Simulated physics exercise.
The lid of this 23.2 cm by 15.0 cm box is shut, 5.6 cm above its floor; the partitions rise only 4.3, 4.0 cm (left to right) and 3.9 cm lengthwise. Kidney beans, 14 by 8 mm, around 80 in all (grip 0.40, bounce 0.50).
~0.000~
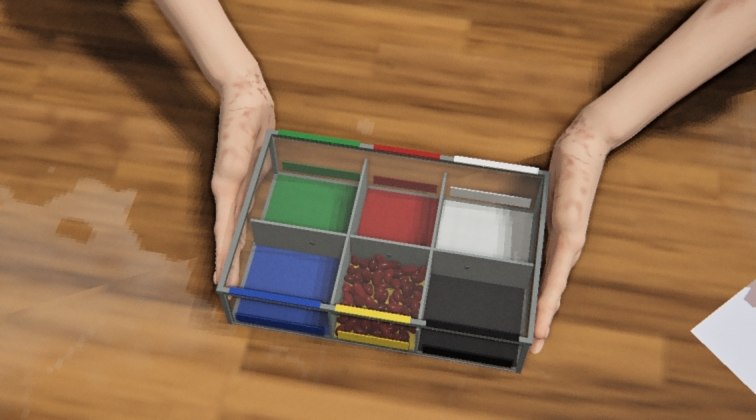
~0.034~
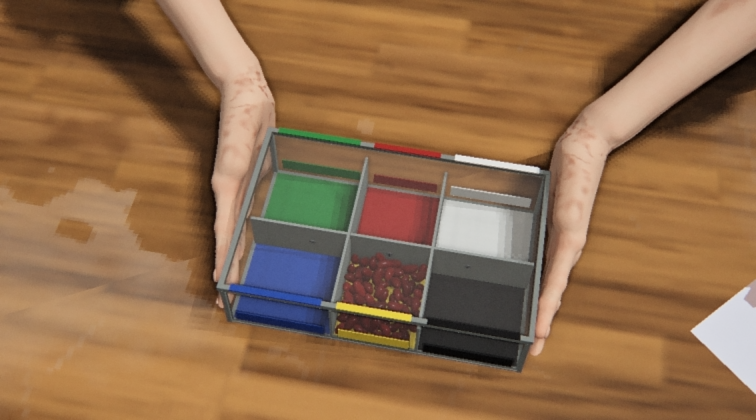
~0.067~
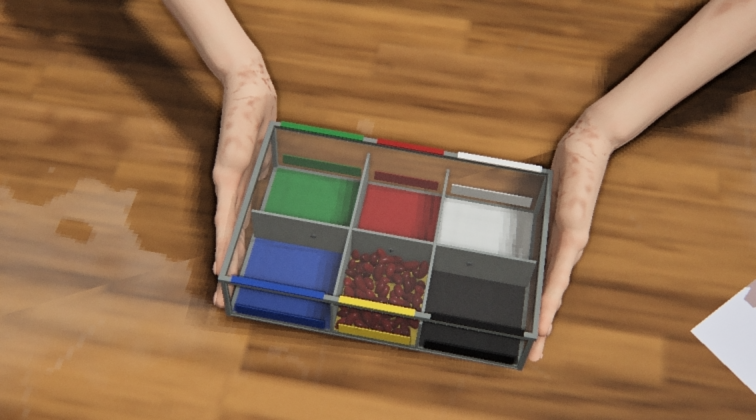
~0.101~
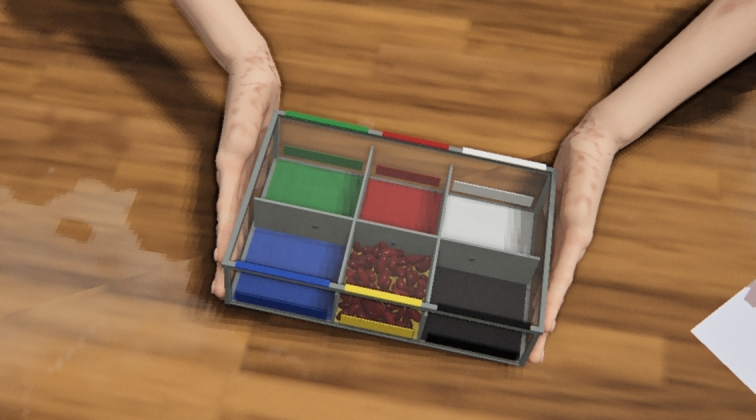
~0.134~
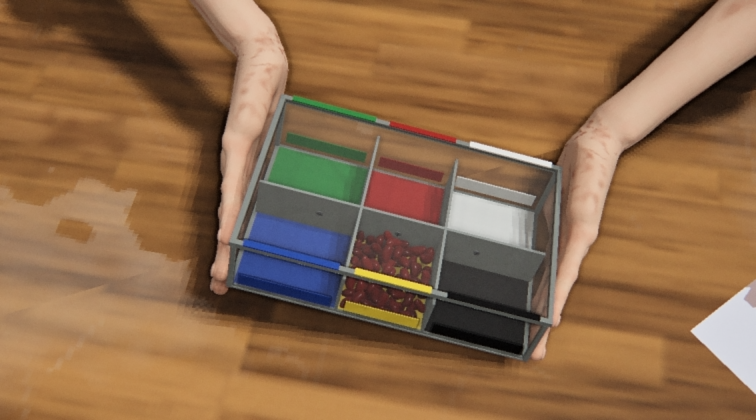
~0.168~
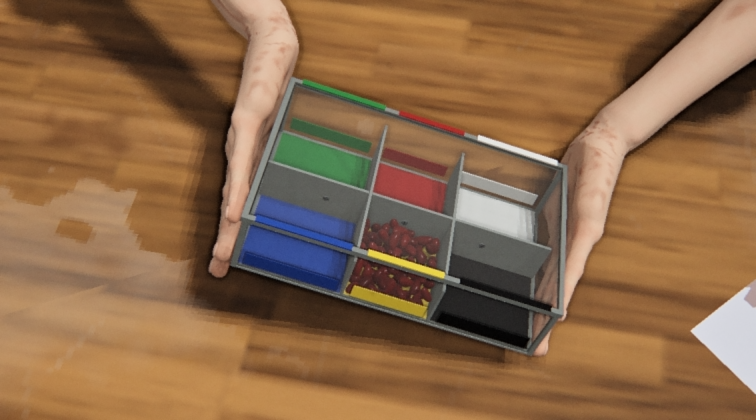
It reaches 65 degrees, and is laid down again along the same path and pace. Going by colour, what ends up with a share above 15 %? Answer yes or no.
Red: No, blue: No, green: No, yellow: Yes, white: No, black: No.
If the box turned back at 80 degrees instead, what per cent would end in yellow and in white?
Then: Yellow 65, white 25.
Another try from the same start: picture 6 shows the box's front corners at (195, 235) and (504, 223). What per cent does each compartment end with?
Red 10, blue 0, green 5, yellow 85, white 0, black 0.
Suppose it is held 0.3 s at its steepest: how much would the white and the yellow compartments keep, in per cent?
Then: White 5, yellow 85.
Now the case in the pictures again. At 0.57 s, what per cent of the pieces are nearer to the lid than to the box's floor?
About 30 per cent.
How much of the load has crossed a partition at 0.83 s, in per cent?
About 15 per cent.
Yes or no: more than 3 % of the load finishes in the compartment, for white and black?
White yes, black yes.
After 0.57 s, tilt 64 degrees; yellow 100 %.
After 0.83 s, tilt 27 degrees; yellow 85 %, white 5 %, black 5 %.
Then, at 1.21 s, tilt 0 degrees; yellow 85 %, white 5 %, black 5 %.
In the end, at 1.8 s, red 0 %, blue 0 %, green 0 %, yellow 85 %, white 5 %, black 5 %.
